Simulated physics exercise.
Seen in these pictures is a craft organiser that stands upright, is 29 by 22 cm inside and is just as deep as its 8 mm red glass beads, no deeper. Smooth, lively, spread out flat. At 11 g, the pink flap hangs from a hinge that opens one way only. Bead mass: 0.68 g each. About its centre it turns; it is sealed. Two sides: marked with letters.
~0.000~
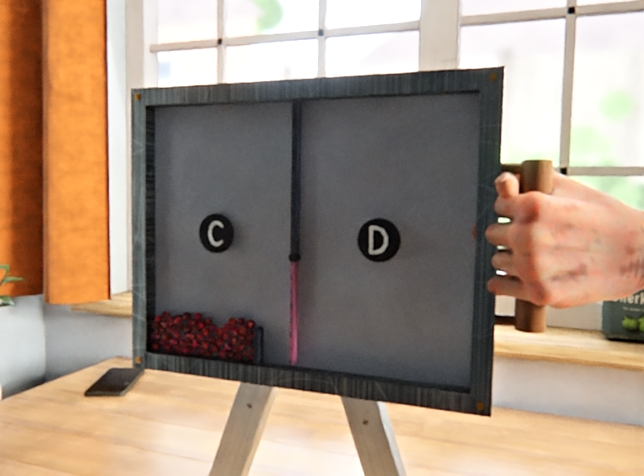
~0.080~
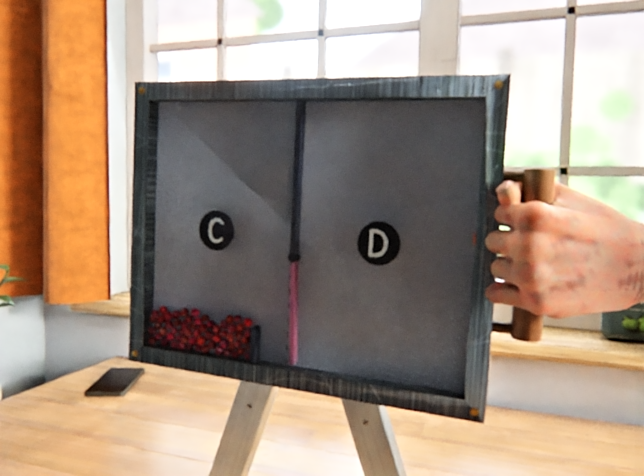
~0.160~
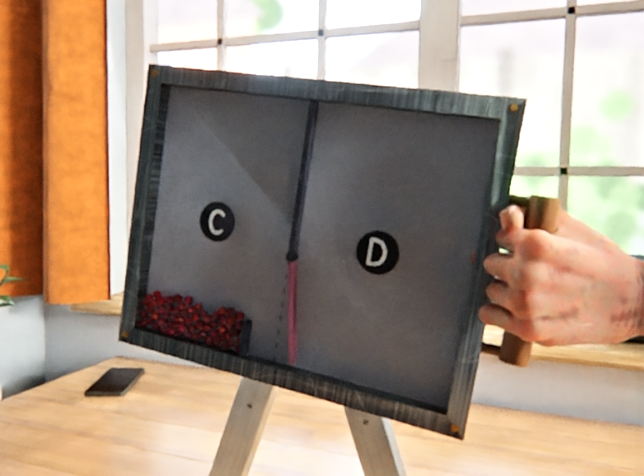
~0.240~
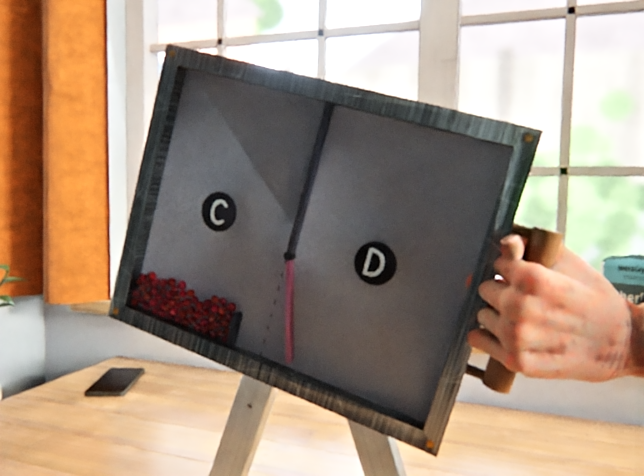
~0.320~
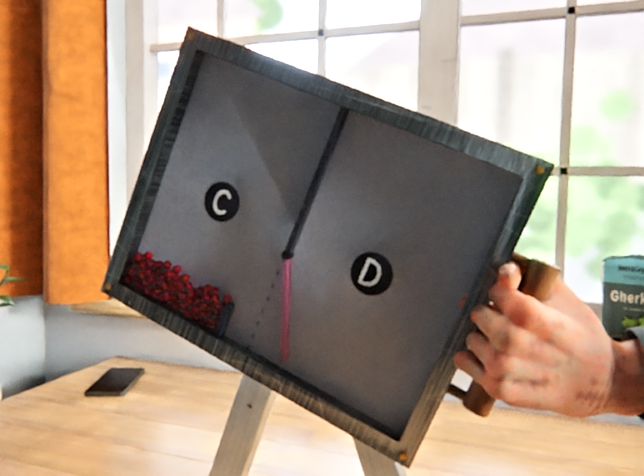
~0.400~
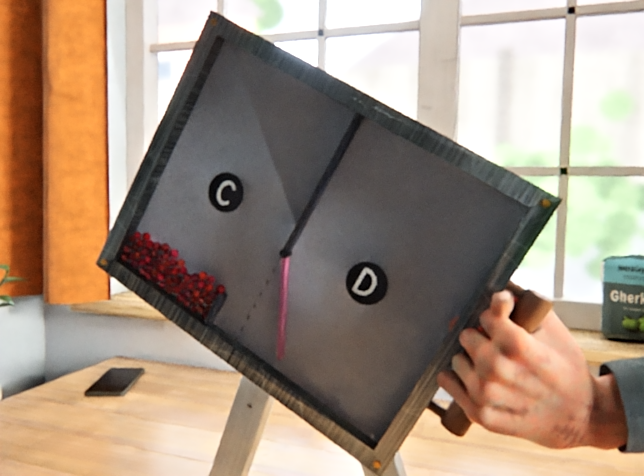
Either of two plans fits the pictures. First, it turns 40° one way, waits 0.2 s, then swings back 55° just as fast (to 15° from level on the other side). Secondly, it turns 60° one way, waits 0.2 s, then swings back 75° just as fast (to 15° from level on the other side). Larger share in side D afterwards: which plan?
Two.
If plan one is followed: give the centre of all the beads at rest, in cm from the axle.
Left: About 4 cm; below: About 11 cm.
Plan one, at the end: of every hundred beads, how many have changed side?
Around 15 percent.
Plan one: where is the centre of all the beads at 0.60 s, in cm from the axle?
About 12 cm left and 2 cm below.
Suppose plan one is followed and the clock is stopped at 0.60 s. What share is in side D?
It works out at about 0 percent.
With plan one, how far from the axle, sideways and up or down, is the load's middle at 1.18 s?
Offset approx. 7 cm left, 9 cm below.
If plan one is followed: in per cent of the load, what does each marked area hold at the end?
Side C: 85; side D: 15.
Plan one. At 0.60 s, it stands 40° clockwise; the beads' middle is 12 cm left of and 2 cm below the centre; C 100 %; pink flap open 40°.
After 1.18 s, it stands 12° clockwise; the beads' middle is 7 cm left of and 9 cm below the centre; C 80 %, D 20 %; pink flap open 23°.
After 1.56 s, it stands 15° anticlockwise; the beads' middle is 3 cm left of and 11 cm below the centre; C 85 %, D 15 %; pink flap shut.
At rest by 2.3 s, it stands 15° anticlockwise; C 85 %, D 15 %; pink flap shut.
Plan two would end with C 50 %, D 50 %.
